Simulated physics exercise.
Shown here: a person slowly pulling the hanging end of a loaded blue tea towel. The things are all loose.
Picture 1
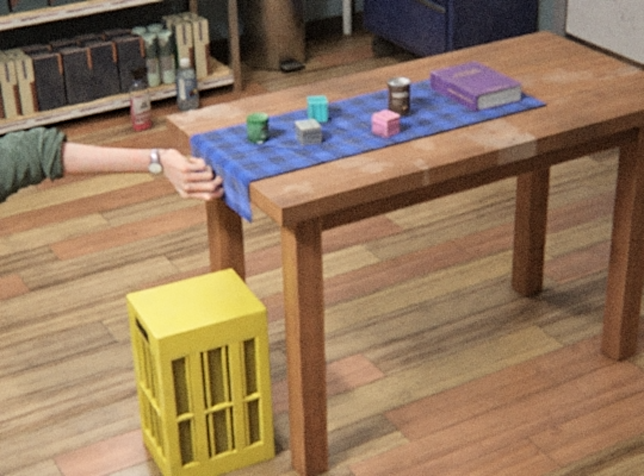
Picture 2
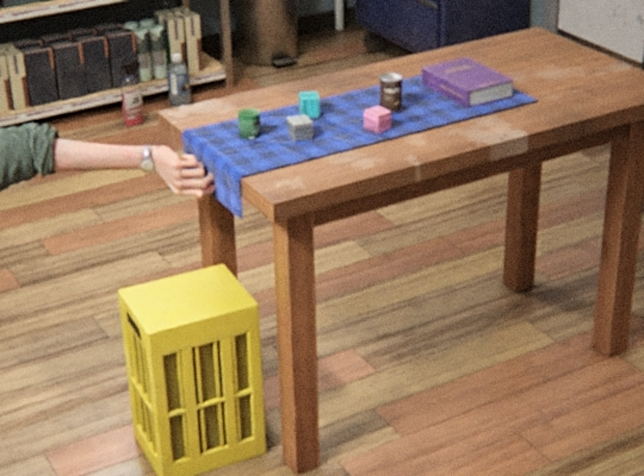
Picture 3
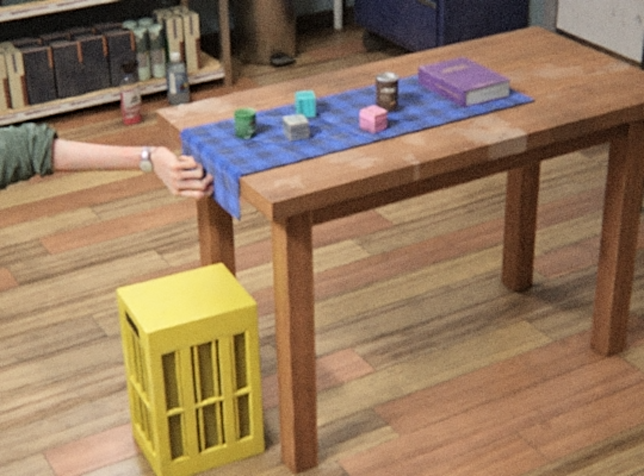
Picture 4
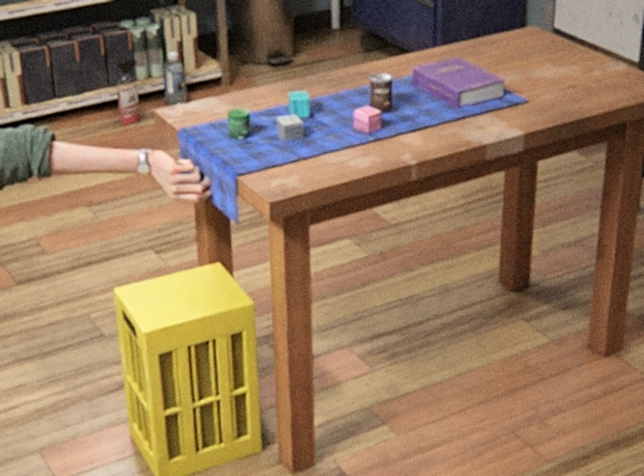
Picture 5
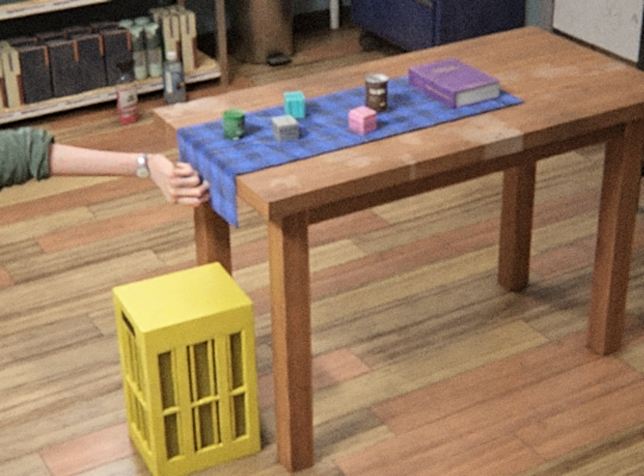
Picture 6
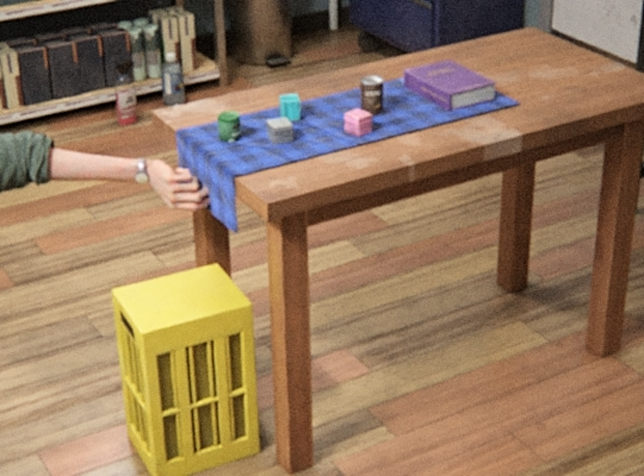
On a wooden table, a hand slowly pulls a blue cloth and its objects left.
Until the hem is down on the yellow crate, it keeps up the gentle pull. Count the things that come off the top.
The top is going to lose a pair of items.
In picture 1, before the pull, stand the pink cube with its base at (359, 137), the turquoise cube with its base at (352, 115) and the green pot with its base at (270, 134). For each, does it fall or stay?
Short version: Pink cube stays, turquoise cube stays, green pot drops.
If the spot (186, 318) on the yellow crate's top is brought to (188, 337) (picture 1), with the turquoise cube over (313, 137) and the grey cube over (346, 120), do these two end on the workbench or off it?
Turquoise cube: Off. Grey cube: Still up.
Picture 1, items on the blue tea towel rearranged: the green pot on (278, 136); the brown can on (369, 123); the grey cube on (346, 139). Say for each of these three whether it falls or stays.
The green pot ends up knocked off; the brown can ends up still aboard; the grey cube ends up still aboard.
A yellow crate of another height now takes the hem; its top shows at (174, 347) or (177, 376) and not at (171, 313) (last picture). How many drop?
The numbers are 3 and 4.
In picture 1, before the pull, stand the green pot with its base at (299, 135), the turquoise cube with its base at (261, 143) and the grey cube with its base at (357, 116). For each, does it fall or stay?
Each in turn: The green pot goes down, the turquoise cube goes down, the grey cube stays aloft.
A little later, hem near (209, 252); green pot gone.
Next, hem on the crate; green pot and grey cube gone.
When it is over, hem on the crate; green pot and grey cube gone. The answer is two.
